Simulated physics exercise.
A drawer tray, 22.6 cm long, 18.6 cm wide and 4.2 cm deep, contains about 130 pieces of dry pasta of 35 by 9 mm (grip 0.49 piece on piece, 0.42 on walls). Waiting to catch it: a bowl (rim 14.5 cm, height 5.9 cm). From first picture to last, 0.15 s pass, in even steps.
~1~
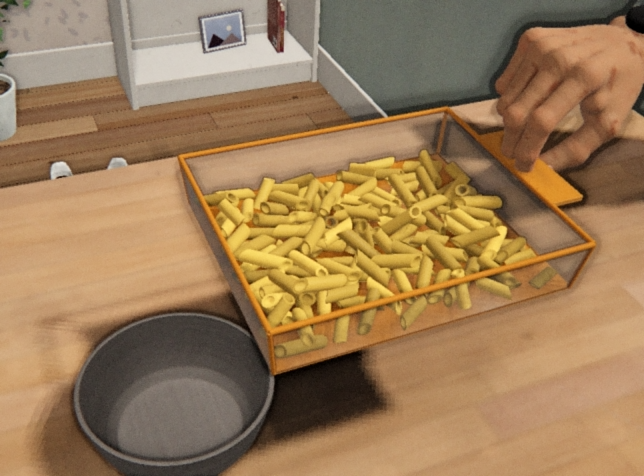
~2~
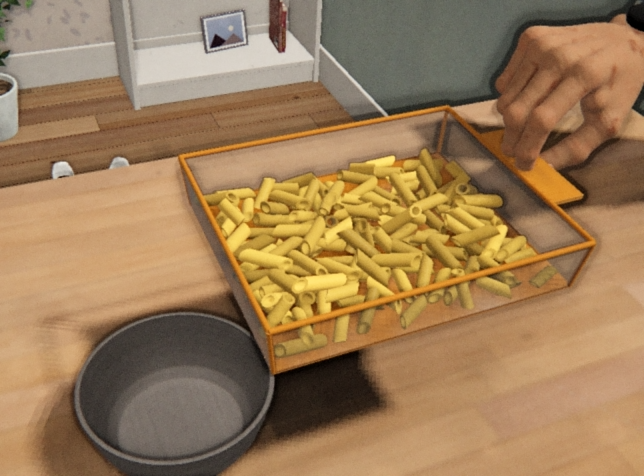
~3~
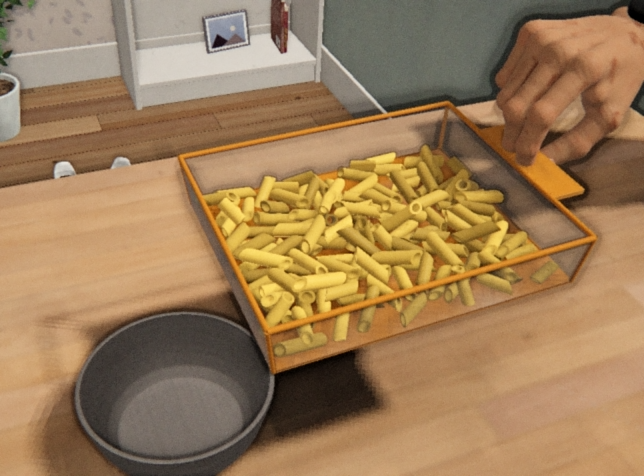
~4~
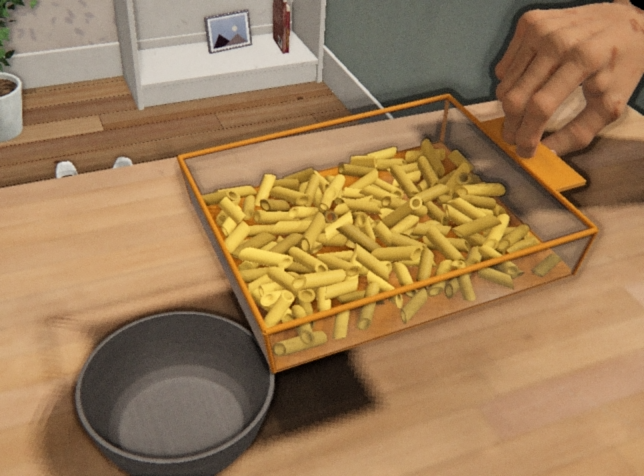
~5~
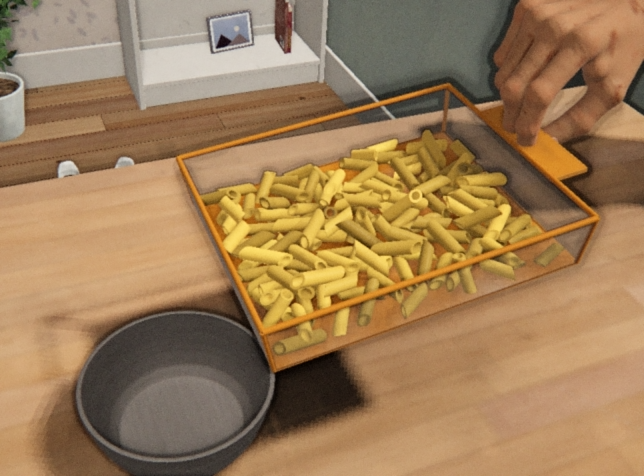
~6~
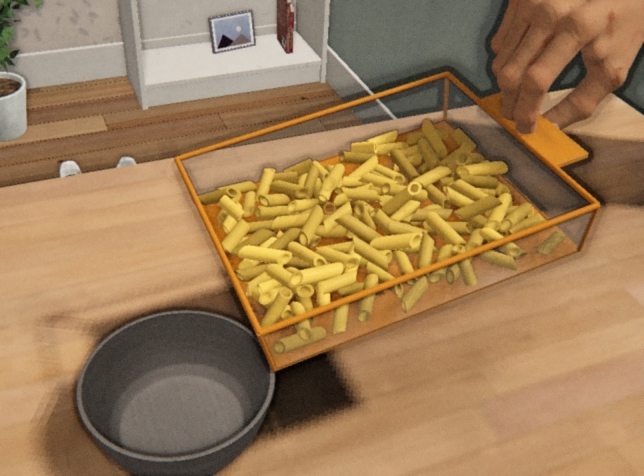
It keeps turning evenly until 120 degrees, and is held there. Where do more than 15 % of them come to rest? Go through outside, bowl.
Outside yes, bowl yes.
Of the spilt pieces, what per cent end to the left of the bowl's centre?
Roughly 100 per cent.
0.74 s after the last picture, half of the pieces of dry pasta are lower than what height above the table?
About 18 cm.
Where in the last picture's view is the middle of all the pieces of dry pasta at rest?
Near (148, 424).
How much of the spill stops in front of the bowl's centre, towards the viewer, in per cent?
Roughly 50 per cent.
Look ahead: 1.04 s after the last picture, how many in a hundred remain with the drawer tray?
Roughly 25 per cent.
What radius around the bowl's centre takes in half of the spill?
Roughly 14 cm.
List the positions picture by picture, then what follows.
Drawer tray at (444, 289); tilt 0 degrees; leading edge at (219, 233); middle of the load at (366, 237); bowl at (176, 381), in the first picture.
Drawer tray at (443, 288); tilt 0 degrees; leading edge at (219, 233); middle of the load at (366, 236), in the second picture.
Drawer tray at (443, 286); tilt 2 degrees; leading edge at (218, 233); middle of the load at (366, 234), in the third picture.
Drawer tray at (442, 282); tilt 3 degrees; leading edge at (217, 233); middle of the load at (366, 230), in the fourth picture.
Drawer tray at (440, 276); tilt 6 degrees; low side left; leading edge at (215, 234); middle of the load at (366, 225), in the fifth picture.
Drawer tray at (438, 270); tilt 9 degrees; low side left; leading edge at (212, 234); middle of the load at (365, 220); bowl at (177, 378), in the sixth picture.
Then, 0.40 s after the last picture, tilt 48 degrees; drawer tray 100 %; middle of all pieces near (301, 185).
Then, 0.74 s after the last picture, tilt 82 degrees; drawer tray 90 %, in the air 5 %; middle of all pieces near (213, 237).
Then, 1.04 s after the last picture, tilt 111 degrees; bowl 40 %, drawer tray 25 %, outside 15 %, in the air 20 %; middle of all pieces near (147, 372).
Then, 1.34 s after the last picture, tilt 120 degrees; bowl 70 %, outside 30 %; middle of all pieces near (136, 427).
In the end, bowl 70 %, drawer tray 0 %, outside 30 %.
